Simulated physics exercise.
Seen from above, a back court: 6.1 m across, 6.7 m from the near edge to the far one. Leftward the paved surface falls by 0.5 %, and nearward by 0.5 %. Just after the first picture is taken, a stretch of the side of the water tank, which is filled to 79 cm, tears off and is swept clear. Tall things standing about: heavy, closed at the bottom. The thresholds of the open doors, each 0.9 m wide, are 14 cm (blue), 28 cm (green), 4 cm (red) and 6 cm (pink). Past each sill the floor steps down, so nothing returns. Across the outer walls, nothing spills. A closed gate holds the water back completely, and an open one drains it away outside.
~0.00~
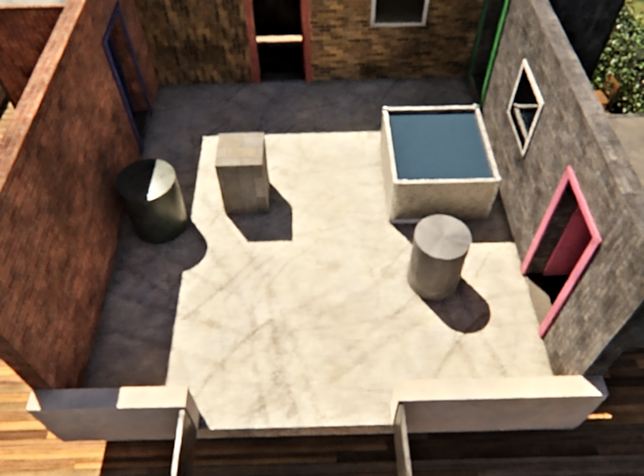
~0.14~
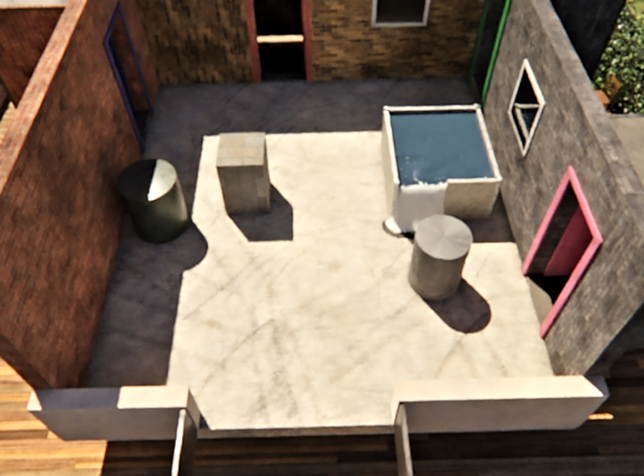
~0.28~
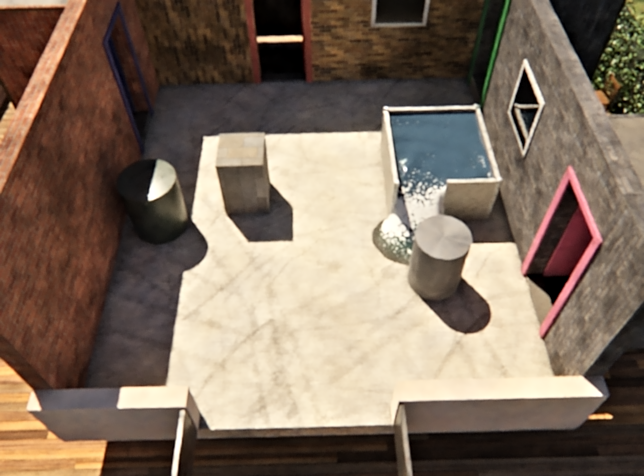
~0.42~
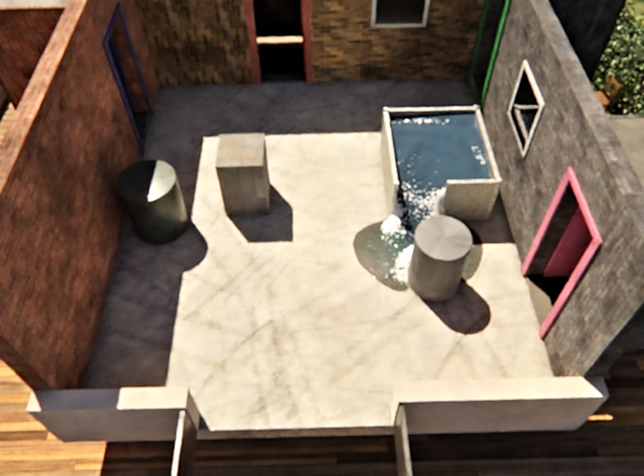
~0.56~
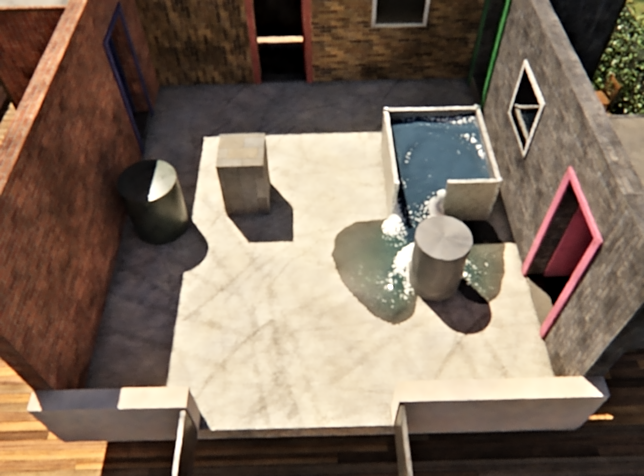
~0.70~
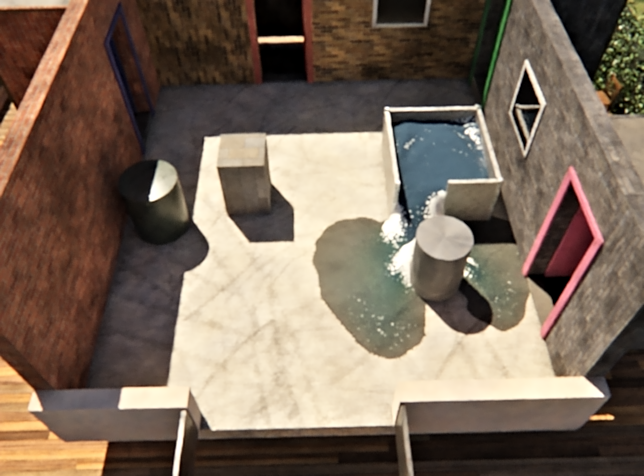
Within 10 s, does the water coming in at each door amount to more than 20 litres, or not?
My prediction: At the blue door the inflow will be within bounds; at the green door the inflow will be within bounds; at the red door the inflow will be within bounds; at the pink door the inflow will be out of bounds.
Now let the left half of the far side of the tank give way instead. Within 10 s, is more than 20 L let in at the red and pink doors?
Red beyond, pink short.
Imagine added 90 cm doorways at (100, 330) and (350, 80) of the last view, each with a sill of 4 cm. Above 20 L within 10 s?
More, less.
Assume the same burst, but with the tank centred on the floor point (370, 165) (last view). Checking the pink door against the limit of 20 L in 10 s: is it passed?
Then the pink door stays within it.
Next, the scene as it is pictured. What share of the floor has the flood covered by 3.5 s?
I'd say around 50 %.
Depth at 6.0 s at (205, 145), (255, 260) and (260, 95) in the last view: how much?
Depth readings in turn - 0, 2, 0 cm.
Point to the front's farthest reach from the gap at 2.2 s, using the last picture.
Somewhere near pixel (80, 414).
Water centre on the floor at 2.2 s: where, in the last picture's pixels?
The water's centre is around (402, 235).
After 1.4 s water covers 25 % of the floor and is deepest (52 cm) near (426, 254); blue door not reached, green door not reached, red door not reached, pink door 16 cm at the sill, 17 L in.
After 2.2 s water covers 40 % of the floor and is deepest (36 cm) near (426, 254); blue door not reached, green door not reached, red door not reached, pink door 14 cm at the sill, 53 L in.
After 3.5 s water covers 50 % of the floor and is deepest (26 cm) near (426, 254); blue door not reached, green door 3 cm at the sill, 0 L in, red door not reached, pink door 10 cm at the sill, 81 L in.
After 6.0 s water covers 55 % of the floor and is deepest (15 cm) near (426, 254); blue door 1 cm at the sill, 0 L in, green door 3 cm at the sill, 0 L in, red door not reached, pink door 7 cm at the sill, 95 L in.
After 10.0 s water covers 70 % of the floor and is deepest (8 cm) near (113, 283); blue door 3 cm at the sill, 0 L in, green door 2 cm at the sill, 0 L in, red door 1 cm at the sill, 0 L in, pink door 3 cm at the sill, 97 L in.
